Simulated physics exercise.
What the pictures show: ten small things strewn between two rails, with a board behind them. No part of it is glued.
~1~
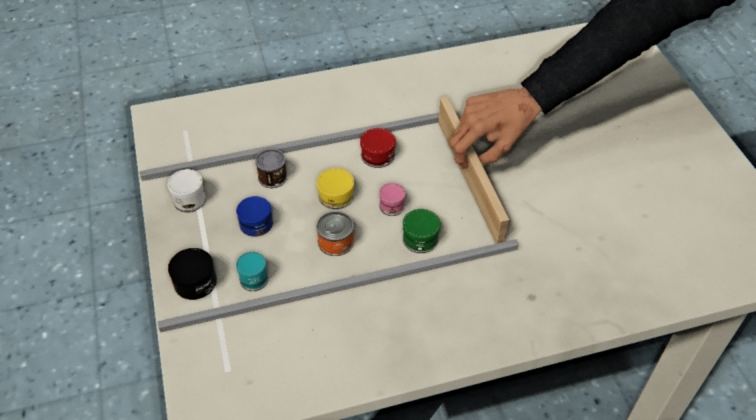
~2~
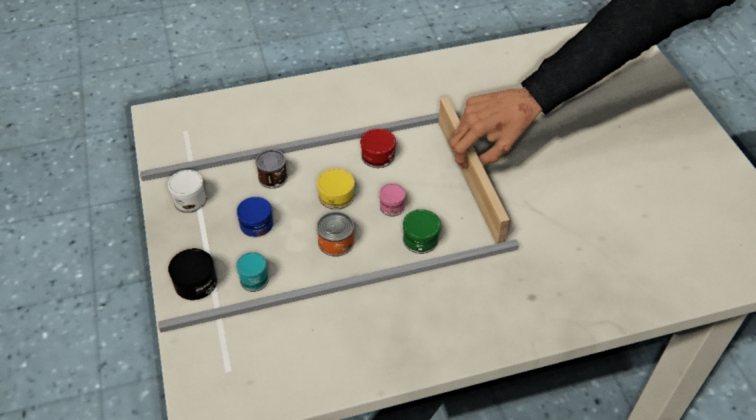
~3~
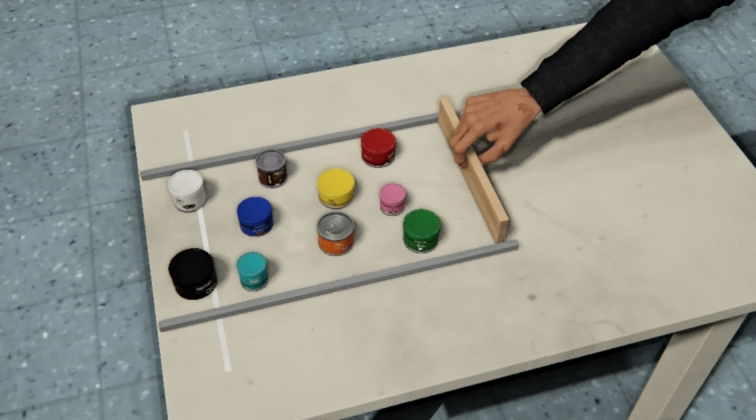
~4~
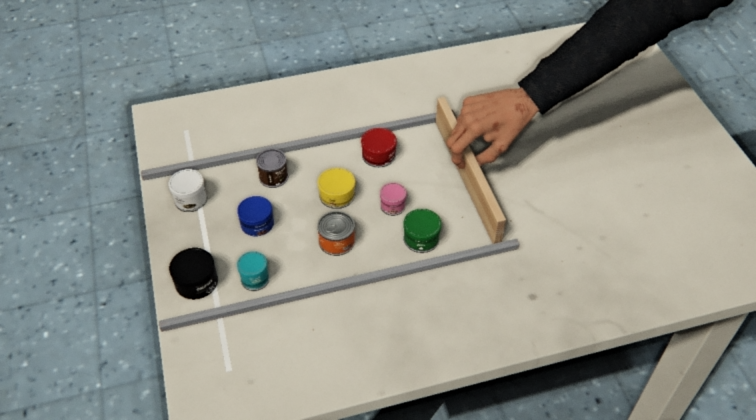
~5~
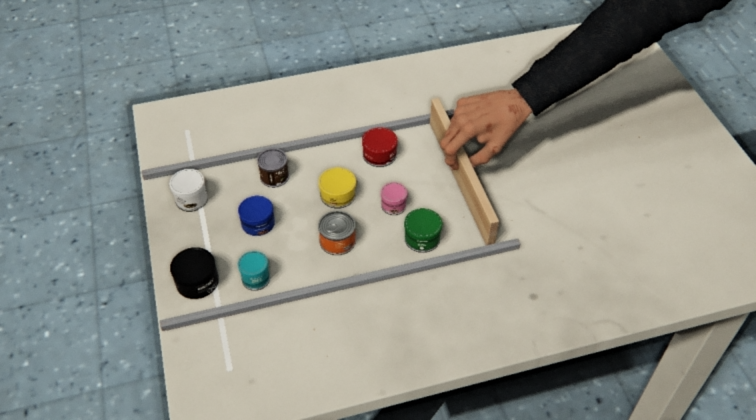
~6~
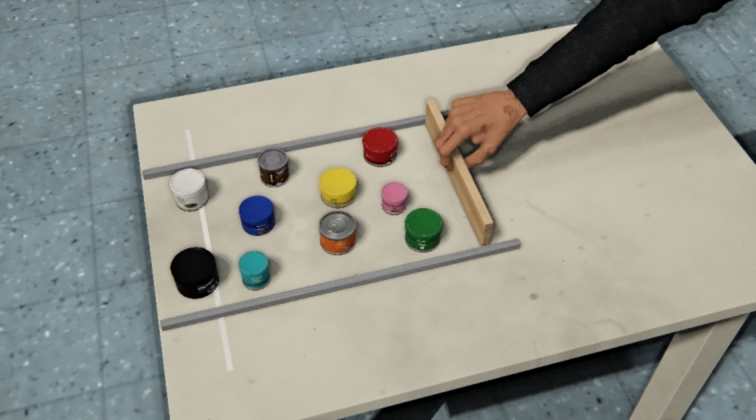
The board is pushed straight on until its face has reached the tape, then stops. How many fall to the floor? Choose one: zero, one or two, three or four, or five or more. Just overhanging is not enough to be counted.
One or two.
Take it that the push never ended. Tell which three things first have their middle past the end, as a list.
Order: White pot, then black tub, then brown pot.
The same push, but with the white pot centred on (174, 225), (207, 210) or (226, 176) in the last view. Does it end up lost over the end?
White pot: Goes down; stays put; goes down.
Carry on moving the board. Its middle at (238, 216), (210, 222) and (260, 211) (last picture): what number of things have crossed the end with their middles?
The counts: 0, 2 and 0.
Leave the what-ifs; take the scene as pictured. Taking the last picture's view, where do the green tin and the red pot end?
Answer: First (196, 290), after that (178, 181).
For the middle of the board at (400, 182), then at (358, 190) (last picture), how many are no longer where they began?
The count is 3 at the first point and 5 at the second.
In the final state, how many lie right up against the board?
In total, 4.
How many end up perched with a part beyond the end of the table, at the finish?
That comes to 3 of them.
Early on, none off yet; black tub at rest near (195, 273); white pot at rest near (190, 190); turquoise pot at rest near (255, 271).
A while later, none off yet; black tub at rest near (195, 273); white pot at rest near (190, 190); turquoise pot moving near (247, 273).
Finally, the number that fall off is one or two; lost, white pot and black tub.
